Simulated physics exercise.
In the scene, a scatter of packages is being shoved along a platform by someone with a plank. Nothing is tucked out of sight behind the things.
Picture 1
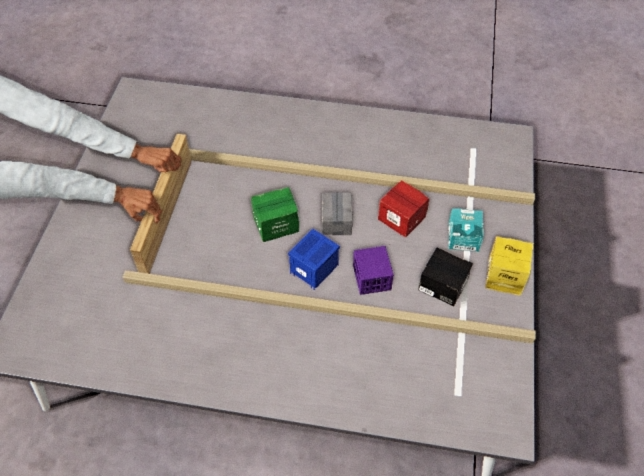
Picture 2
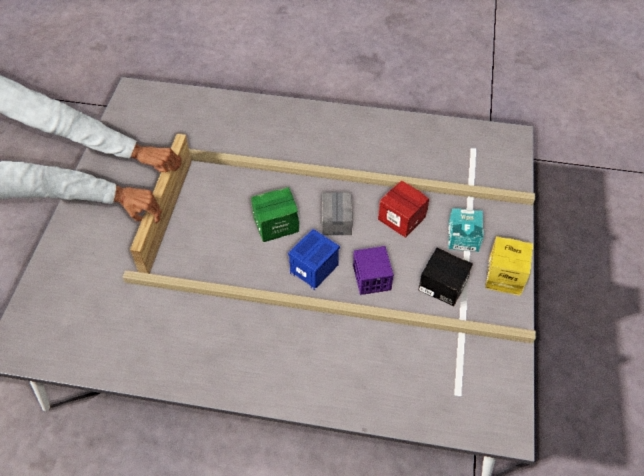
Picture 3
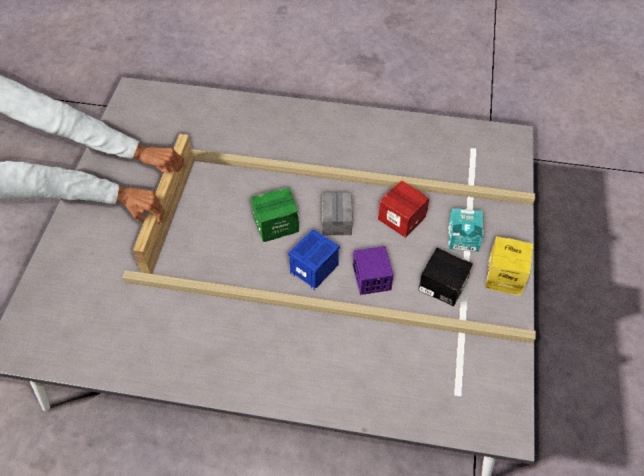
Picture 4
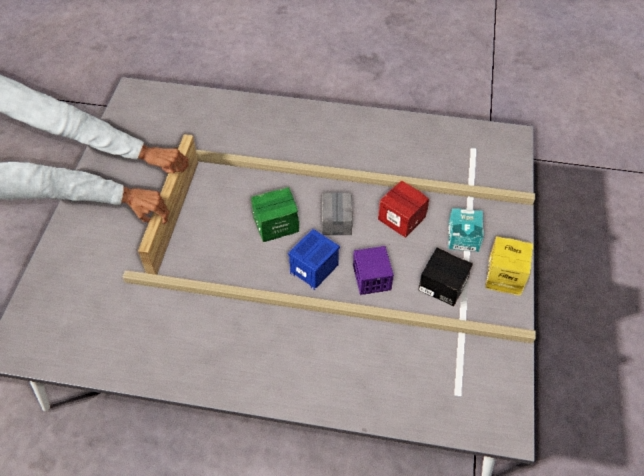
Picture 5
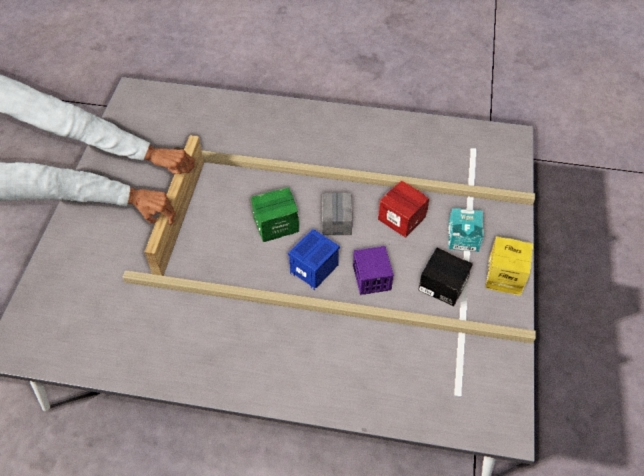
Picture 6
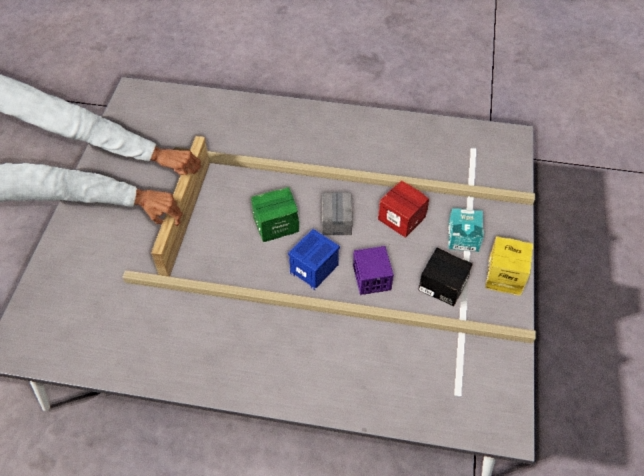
The clip shows two hands sliding a wooden plank slightly to the right between two rails on a grey table, while the eight colourful boxes ahead of it, some near a white tape line, remain still.
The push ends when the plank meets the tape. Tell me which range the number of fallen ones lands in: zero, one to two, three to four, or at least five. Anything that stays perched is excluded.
The ones going over the edge come to a single one or a pair, I'd say.
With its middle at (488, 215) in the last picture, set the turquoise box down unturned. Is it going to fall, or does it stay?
Result: It stays aboard.
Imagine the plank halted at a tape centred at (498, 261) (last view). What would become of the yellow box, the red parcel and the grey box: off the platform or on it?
The yellow box leaves the top, the red parcel keeps its place and the grey box keeps its place.
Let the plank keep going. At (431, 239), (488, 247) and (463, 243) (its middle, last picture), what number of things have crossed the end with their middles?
Over the end: 1, 4, 2.
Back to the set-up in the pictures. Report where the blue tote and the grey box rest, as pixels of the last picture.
(491, 299) and (488, 232).
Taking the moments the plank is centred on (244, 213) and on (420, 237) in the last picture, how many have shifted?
Note: First position 0; second position 8.
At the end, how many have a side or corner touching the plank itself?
The number is 4.
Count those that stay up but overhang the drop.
I get 2.
A little later, none off yet; yellow box at rest near (509, 266); turquoise box at rest near (466, 230); black parcel at rest near (445, 277).
When it is over, the number that fall off is one or two; down, black parcel and yellow box.
